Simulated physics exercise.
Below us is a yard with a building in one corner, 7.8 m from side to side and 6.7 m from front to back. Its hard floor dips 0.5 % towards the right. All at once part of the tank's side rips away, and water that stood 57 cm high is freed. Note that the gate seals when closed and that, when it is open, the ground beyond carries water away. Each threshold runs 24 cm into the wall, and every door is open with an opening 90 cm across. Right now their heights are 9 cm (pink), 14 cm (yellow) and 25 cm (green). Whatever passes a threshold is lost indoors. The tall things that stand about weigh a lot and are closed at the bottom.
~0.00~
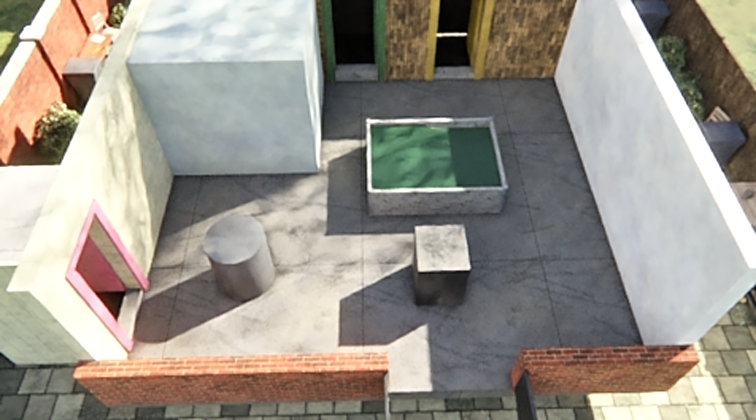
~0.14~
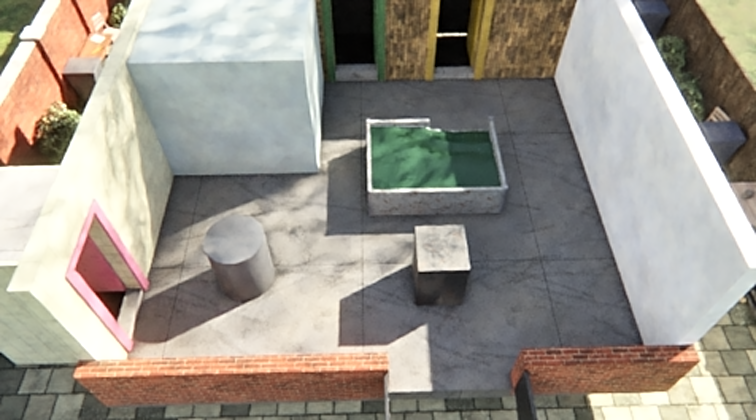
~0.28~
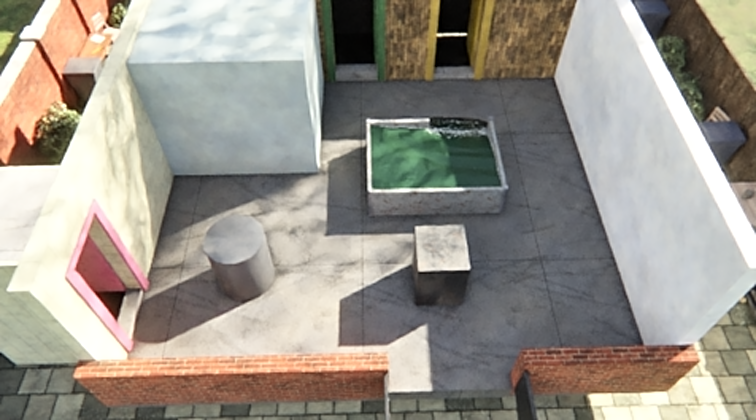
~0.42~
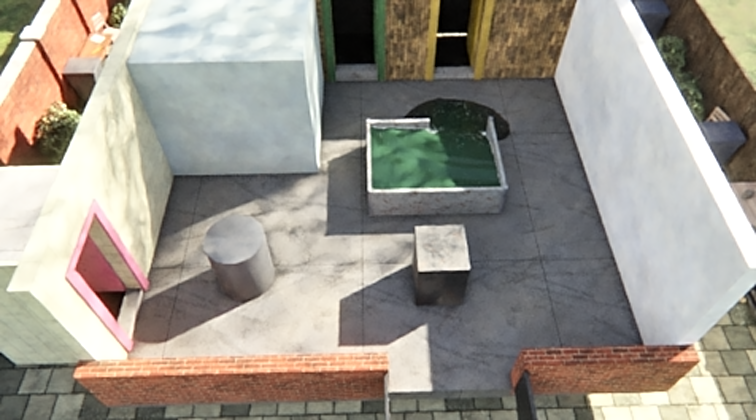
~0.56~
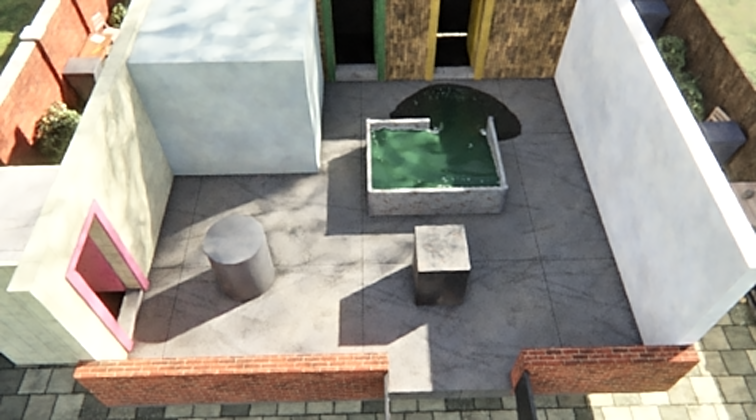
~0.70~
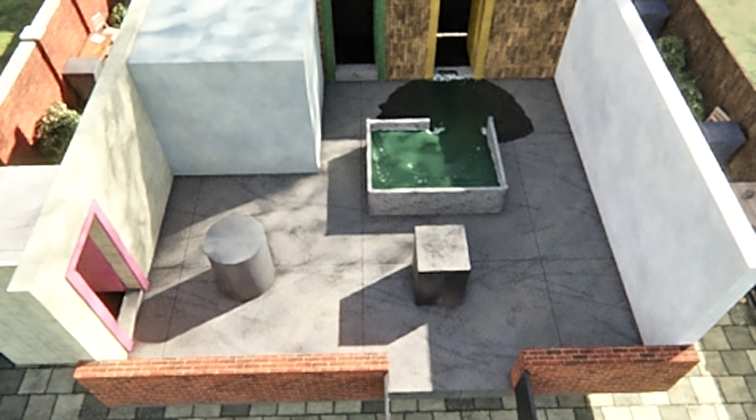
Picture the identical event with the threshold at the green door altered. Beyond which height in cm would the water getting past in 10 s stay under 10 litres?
I would say 10 cm.
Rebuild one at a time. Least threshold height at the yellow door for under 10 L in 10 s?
At the yellow door you'd want roughly 30 cm.
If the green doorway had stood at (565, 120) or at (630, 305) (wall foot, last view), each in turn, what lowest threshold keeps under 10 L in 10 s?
You'd want roughly 12.5 cm there first, then roughly 6.0 cm.
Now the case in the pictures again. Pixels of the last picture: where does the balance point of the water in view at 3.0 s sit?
It lies near (453, 136) in the last picture.
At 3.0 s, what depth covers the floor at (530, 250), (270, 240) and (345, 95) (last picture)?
0, 0 and 8 cm, respectively.
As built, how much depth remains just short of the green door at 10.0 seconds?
About 7.0 centimetres deep.
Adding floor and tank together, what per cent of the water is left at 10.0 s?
Close to 86 in a hundred.
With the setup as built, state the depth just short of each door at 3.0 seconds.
Depths, in cm - pink: 0, yellow: 23, green: 7.
After 1.4 s water covers 15 % of the floor, deepest (33 cm) near (471, 79); 6 cm at the green door, 0 litres in over its 25 cm threshold.
After 3.0 s water covers 25 % of the floor, deepest (28 cm) near (553, 78); 7 cm at the green door, 0 litres in over its 25 cm threshold.
After 10.0 s water covers 80 % of the floor, deepest (10 cm) near (607, 275); 7 cm at the green door, 0 litres in over its 25 cm threshold.
At the green door as built, the water arrived by 1.4 s and peaked near 12 cm at 3.8 s.
With a threshold of 8 cm, 21 litres would have come in within the 10 s; with 11 cm, 7 litres. So under 10 litres takes about 10 cm.
